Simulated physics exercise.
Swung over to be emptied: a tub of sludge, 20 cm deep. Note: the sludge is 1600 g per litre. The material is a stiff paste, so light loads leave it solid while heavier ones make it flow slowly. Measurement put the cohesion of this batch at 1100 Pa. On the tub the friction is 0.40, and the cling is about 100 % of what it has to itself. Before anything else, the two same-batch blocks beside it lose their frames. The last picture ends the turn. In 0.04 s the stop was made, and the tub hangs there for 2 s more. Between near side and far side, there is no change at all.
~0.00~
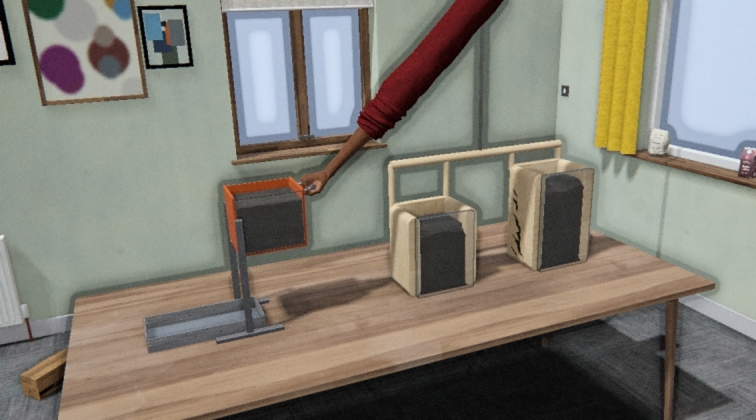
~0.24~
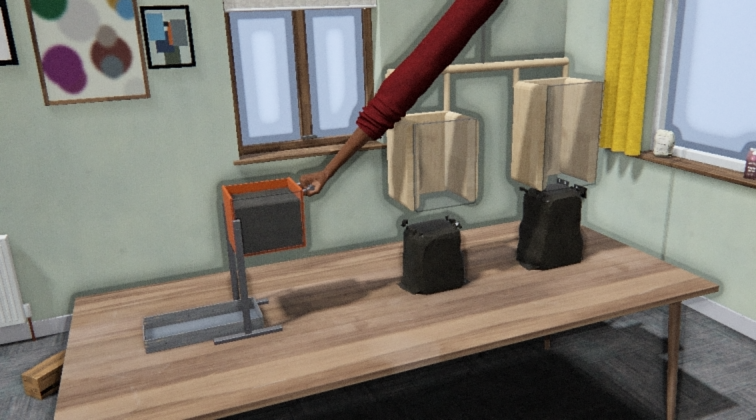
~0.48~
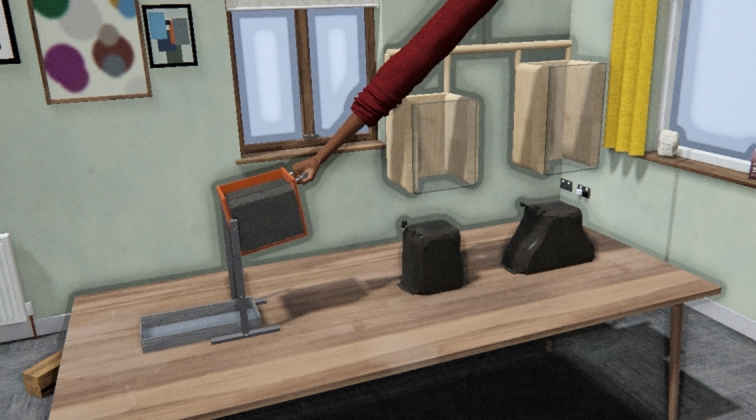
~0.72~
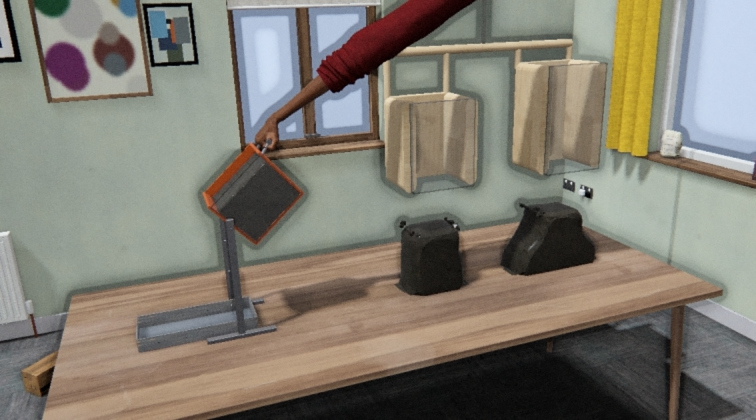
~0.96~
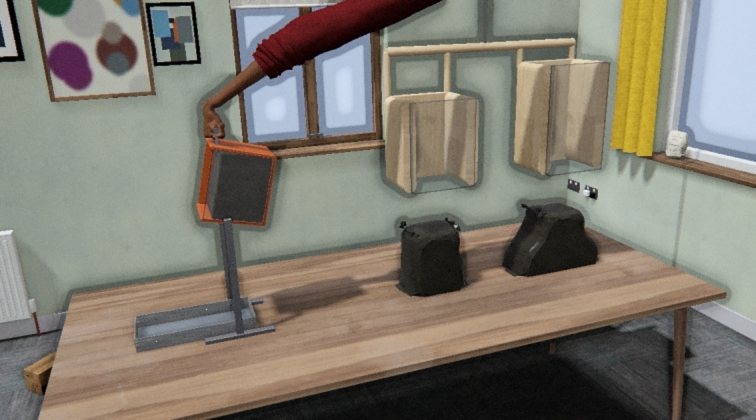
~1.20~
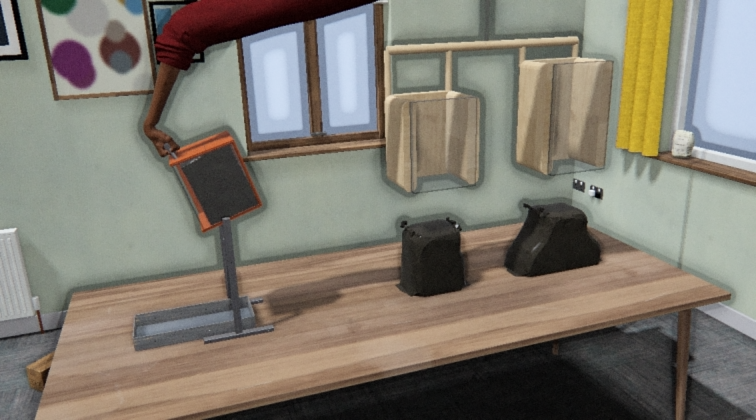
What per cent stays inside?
37 %.
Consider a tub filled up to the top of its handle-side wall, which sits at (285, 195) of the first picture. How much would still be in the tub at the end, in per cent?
Some 100 percent would still be in the tub at the end.
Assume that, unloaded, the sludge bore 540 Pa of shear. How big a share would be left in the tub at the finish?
In that case close to 25 in a hundred.
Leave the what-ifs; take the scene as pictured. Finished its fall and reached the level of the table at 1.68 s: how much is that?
Down at that time: Approx. 0 %.
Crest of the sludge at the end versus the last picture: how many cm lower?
15 cm or so.
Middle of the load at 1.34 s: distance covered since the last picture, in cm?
About 4 cm.
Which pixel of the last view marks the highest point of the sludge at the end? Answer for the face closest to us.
The highest point sits at around (239, 190).
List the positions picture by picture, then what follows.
In the first picture, handle-side rim at (302, 190), tilt 0 degrees; highest point of the sludge at (291, 200); test blocks 27 cm, 37 cm high (left to right).
In the second picture, handle-side rim at (300, 191), tilt 0 degrees; highest point of the sludge at (289, 201); test blocks 26 cm, 33 cm high (left to right).
In the third picture, handle-side rim at (293, 181), tilt 9 degrees; highest point of the sludge at (290, 191); test blocks 25 cm, 26 cm high (left to right).
In the fourth picture, handle-side rim at (259, 155), tilt 42 degrees; highest point of the sludge at (263, 165); test blocks 25 cm, 25 cm high (left to right).
In the fifth picture, handle-side rim at (212, 150), tilt 76 degrees; highest point of the sludge at (226, 154); test blocks 25 cm, 25 cm high (left to right).
In the sixth picture, handle-side rim at (172, 167), tilt 107 degrees; highest point of the sludge at (225, 147); test blocks 25 cm, 25 cm high (left to right).
By 1.34 s, the tub is at 107 degrees and holds 95 %.
By 1.51 s, the tub is at 107 degrees and holds 55 %.
By 1.68 s, the tub is at 107 degrees and holds 37 %.
By 1.85 s, the tub is at 107 degrees and holds 37 %.
By 3.20 s, at the end, the tub is at 107 degrees and holds 37 %.
